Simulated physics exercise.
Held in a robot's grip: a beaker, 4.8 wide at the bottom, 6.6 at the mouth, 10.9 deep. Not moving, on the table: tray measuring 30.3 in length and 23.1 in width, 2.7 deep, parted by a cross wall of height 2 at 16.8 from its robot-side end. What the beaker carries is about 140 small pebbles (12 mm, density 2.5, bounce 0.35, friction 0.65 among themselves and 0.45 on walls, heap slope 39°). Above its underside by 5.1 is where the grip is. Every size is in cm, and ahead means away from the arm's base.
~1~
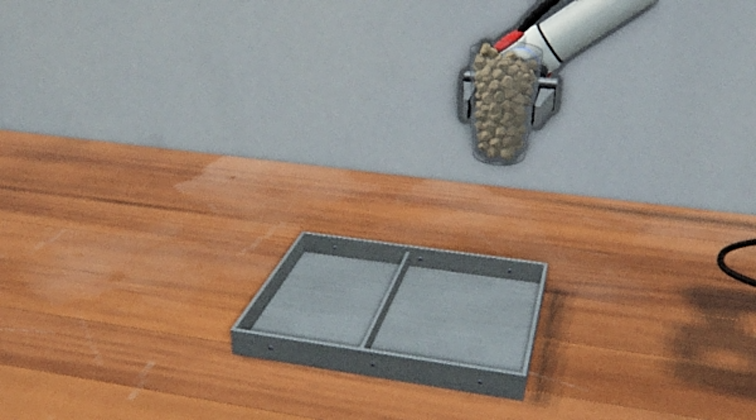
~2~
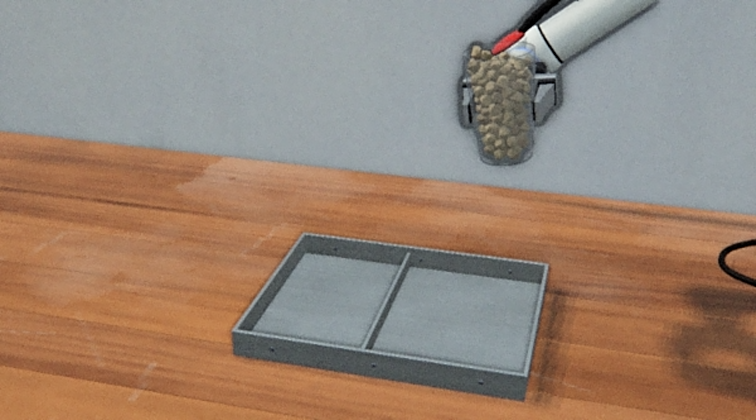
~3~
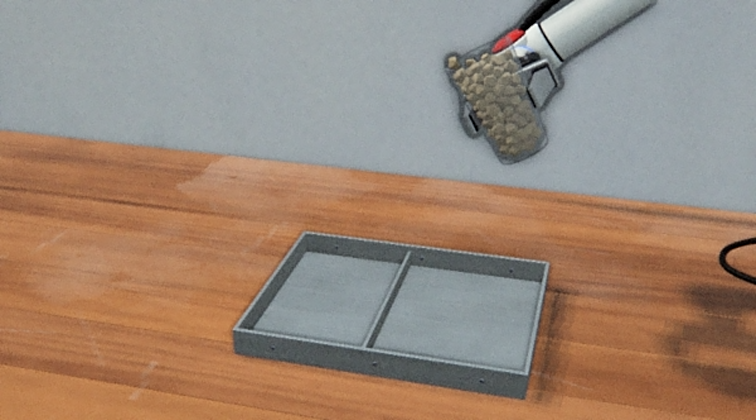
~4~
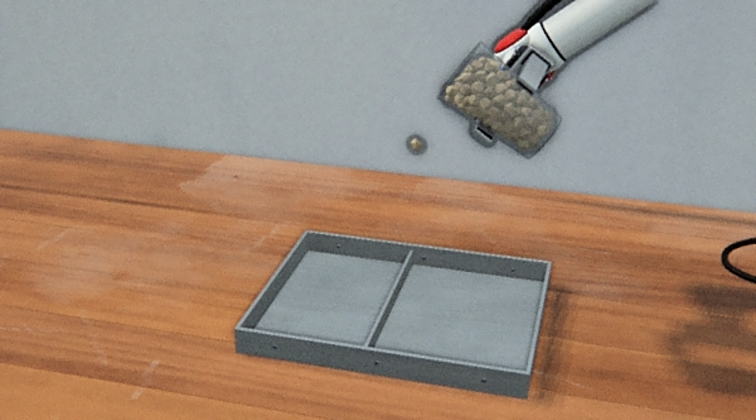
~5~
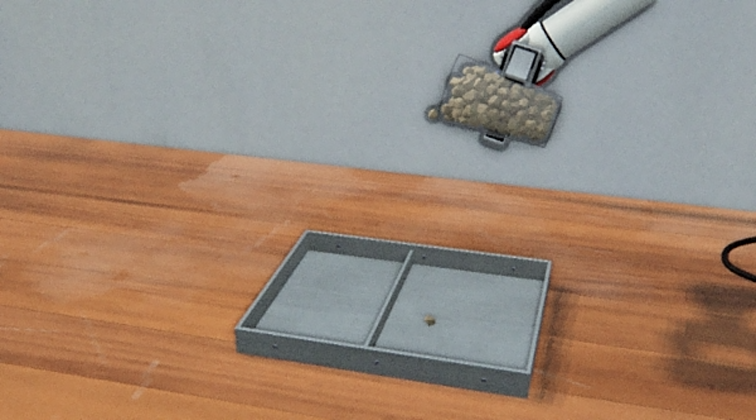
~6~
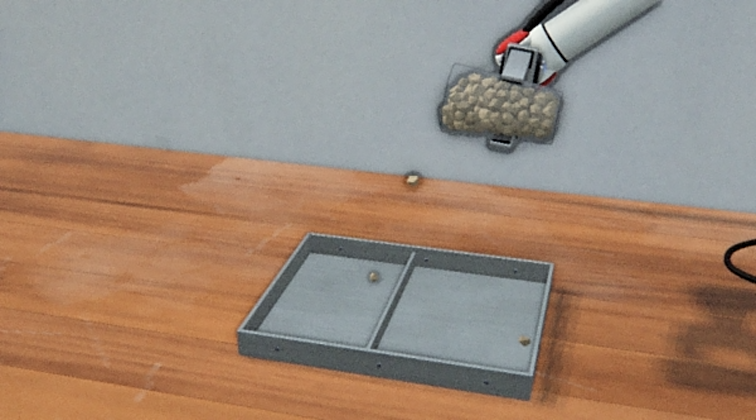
A robot arm tilts a beaker of pebbles leftward above a divided tray, dropping a few.
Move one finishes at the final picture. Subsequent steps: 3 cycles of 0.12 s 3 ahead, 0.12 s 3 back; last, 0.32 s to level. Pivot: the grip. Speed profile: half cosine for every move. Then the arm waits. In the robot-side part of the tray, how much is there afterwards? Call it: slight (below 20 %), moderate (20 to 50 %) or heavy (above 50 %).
Moderate.
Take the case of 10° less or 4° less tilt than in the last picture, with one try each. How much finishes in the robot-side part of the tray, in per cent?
It would be around 15 and 20 per cent.
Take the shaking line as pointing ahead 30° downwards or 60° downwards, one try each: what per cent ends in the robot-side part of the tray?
Near 15 and 5 percent respectively.
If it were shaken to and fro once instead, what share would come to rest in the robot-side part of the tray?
It would then be around 10 per cent.
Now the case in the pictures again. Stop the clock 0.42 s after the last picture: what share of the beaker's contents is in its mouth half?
That share comes to roughly 65 percent.
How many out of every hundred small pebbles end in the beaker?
About 45 percent.
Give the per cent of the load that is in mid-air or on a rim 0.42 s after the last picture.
It amounts to roughly 5 in a hundred.
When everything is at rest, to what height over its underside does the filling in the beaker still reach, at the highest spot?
Roughly 7.0 cm.
Then, 0.42 s later, tilted 84° forward, highest piece 27 above the table; 94 in the beaker, 20 in the far-side part, 16 in the robot-side part, 7 in flight or on a rim.
Then, 0.83 s later, tilted 61° forward, highest piece 28 above the table; 64 in the beaker, 36 in the far-side part, 34 in the robot-side part, 3 in flight or on a rim.
Then, 1.24 s later, level, highest piece 28 above the table; 64 in the beaker, 37 in the far-side part, 36 in the robot-side part.
Then, 2.29 s later, level, highest piece 28 above the table; 64 in the beaker, 37 in the far-side part, 36 in the robot-side part.
At rest, 64 in the beaker, 37 in the far-side part, 36 in the robot-side part. That is 26 % in the robot-side part of the tray.
